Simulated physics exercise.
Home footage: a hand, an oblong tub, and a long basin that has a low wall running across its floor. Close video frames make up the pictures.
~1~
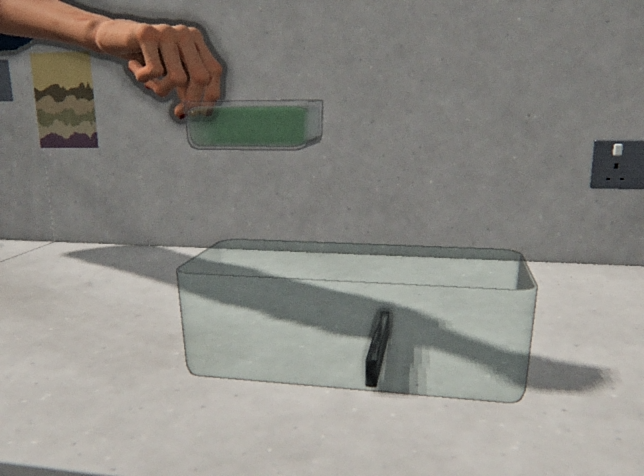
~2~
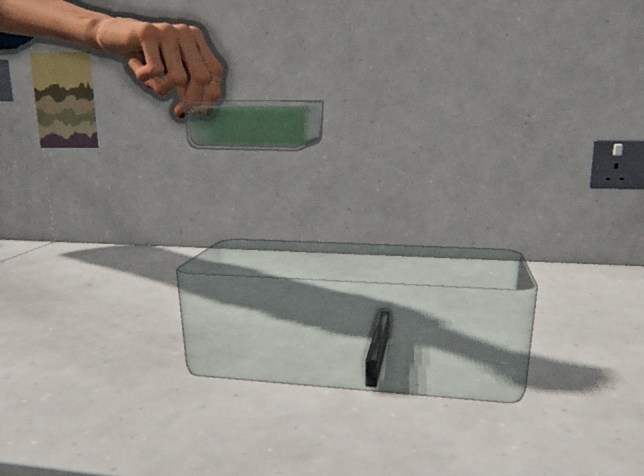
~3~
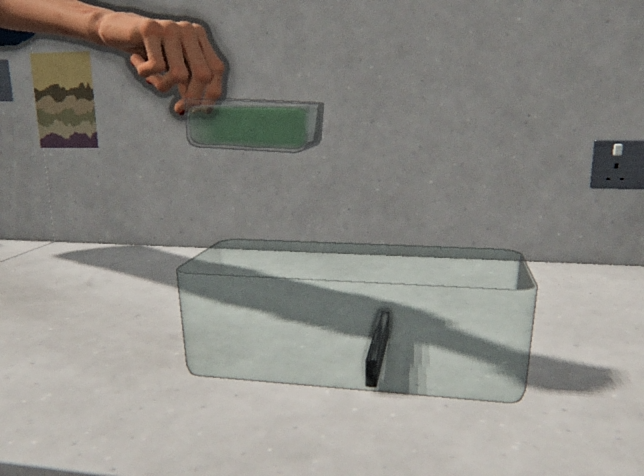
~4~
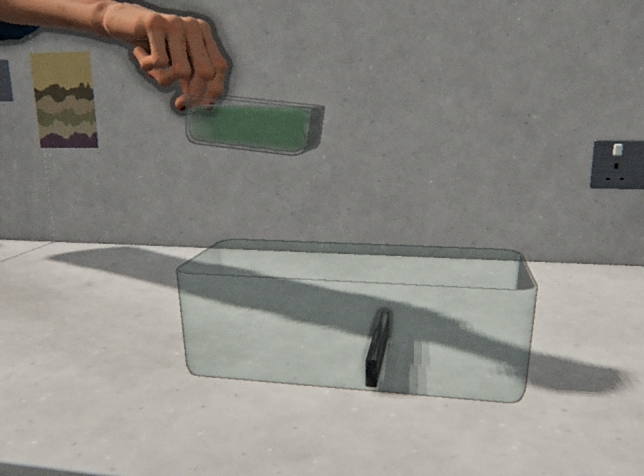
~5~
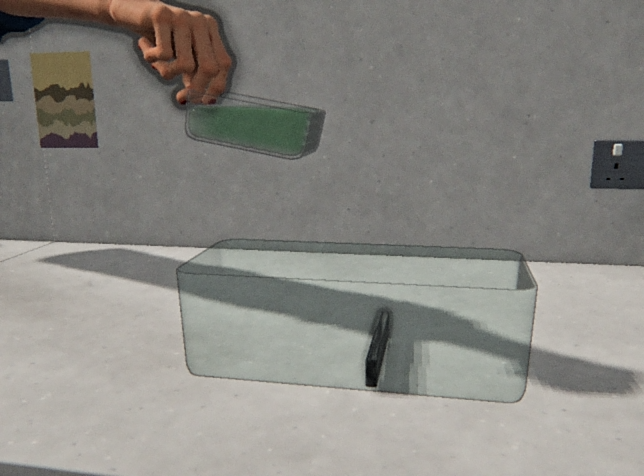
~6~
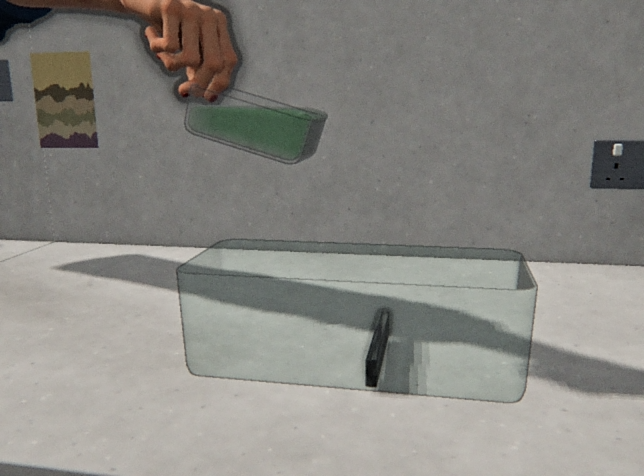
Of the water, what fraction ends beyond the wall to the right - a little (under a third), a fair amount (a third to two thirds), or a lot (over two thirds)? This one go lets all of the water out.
A fair amount, a third to two thirds.
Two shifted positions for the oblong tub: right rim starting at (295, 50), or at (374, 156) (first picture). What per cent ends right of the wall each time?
45 % and 80 %.
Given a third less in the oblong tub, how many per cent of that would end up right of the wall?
I'd put it at some 25 %.
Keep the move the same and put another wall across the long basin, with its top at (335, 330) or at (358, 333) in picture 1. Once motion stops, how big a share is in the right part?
Result: 75 % first, 70 % second.
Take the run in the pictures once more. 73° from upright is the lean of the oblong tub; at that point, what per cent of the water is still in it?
It keeps around 15 per cent at that angle.
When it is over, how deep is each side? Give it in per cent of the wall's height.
About 20 left, about 40 right.
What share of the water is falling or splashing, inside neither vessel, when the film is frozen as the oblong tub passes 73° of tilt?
Estimate: 30 per cent, roughly.
A moment on, the oblong tub is tipped part way and 17 per cent is still to pour, 14 is left of the wall and 40 right of it.
Next, the oblong tub is tipped right over and 1 per cent is still to pour, 38 is left of the wall and 57 right of it.
Then the oblong tub is tipped right over and 0 per cent is still to pour, 42 is left of the wall and 57 right of it.
Later the oblong tub is tipped right over and 0 per cent is still to pour, 42 is left of the wall and 57 right of it.
At rest 42 per cent lies left of the wall, 58 right of it and 1 outside.
